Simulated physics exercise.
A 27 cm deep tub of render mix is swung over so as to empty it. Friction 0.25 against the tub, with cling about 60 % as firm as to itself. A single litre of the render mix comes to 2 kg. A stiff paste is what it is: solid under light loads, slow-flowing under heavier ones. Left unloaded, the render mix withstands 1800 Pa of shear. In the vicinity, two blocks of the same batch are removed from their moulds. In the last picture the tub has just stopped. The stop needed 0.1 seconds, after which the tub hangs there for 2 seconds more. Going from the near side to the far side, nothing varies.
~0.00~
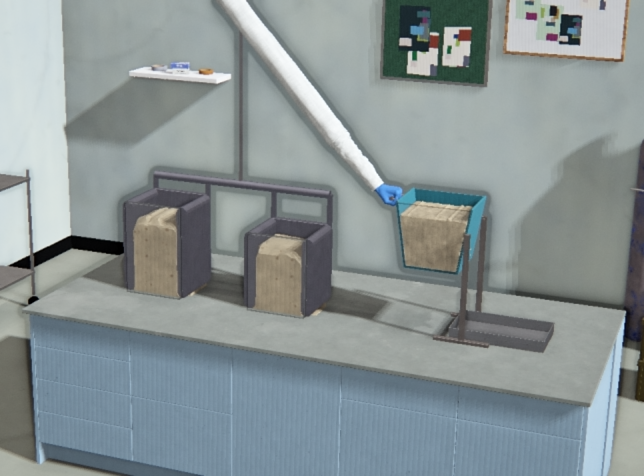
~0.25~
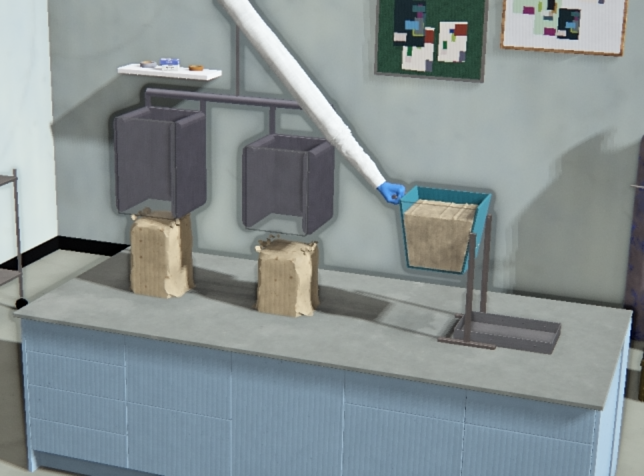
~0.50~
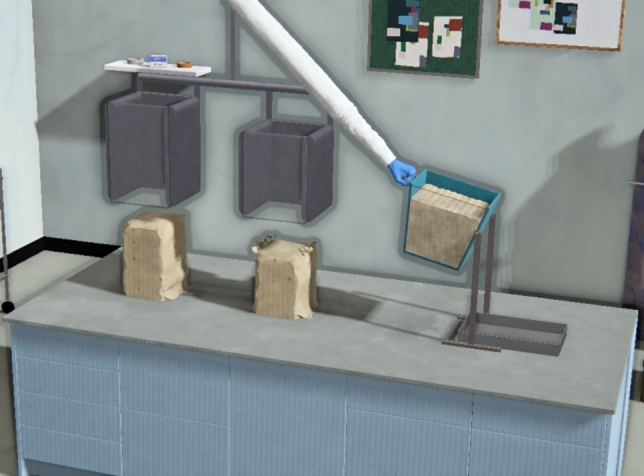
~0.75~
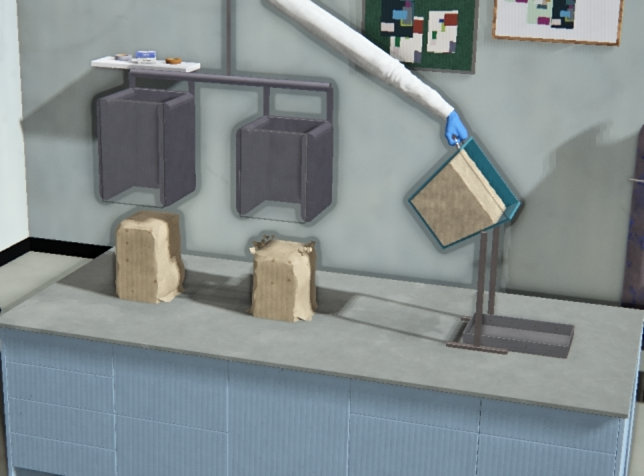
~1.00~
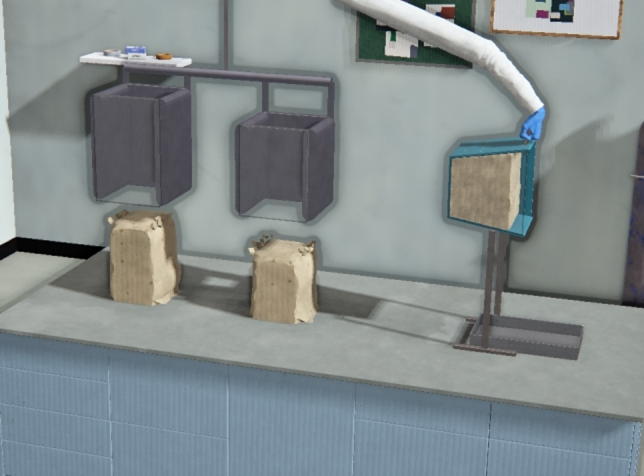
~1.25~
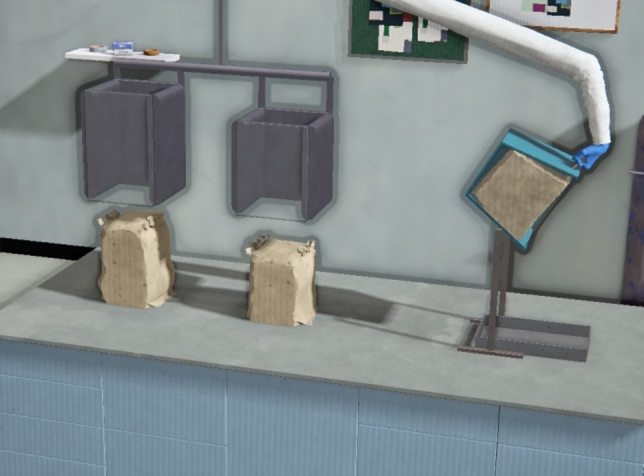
Two dark moulds rise off a pair of pale, rough-sided blocks on a counter, the left block settling slightly; then a blue-gloved, white-sleeved arm rotates a teal tub of the same pale material past its side until its opening faces downward at an angle.
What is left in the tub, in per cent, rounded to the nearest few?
Around 0 in every hundred.
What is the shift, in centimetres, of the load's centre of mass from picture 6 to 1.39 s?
Close to 12 centimetres.
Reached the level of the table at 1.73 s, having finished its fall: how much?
100 per cent.
By 1.39 s, the tub is at 120 degrees and holds 63 %.
By 1.56 s, the tub is at 120 degrees and holds 0 %.
By 1.73 s, the tub is at 120 degrees and holds 0 %.
By 1.90 s, the tub is at 120 degrees and holds 0 %.
By 3.25 s, at the end, the tub is at 120 degrees and holds 0 %.
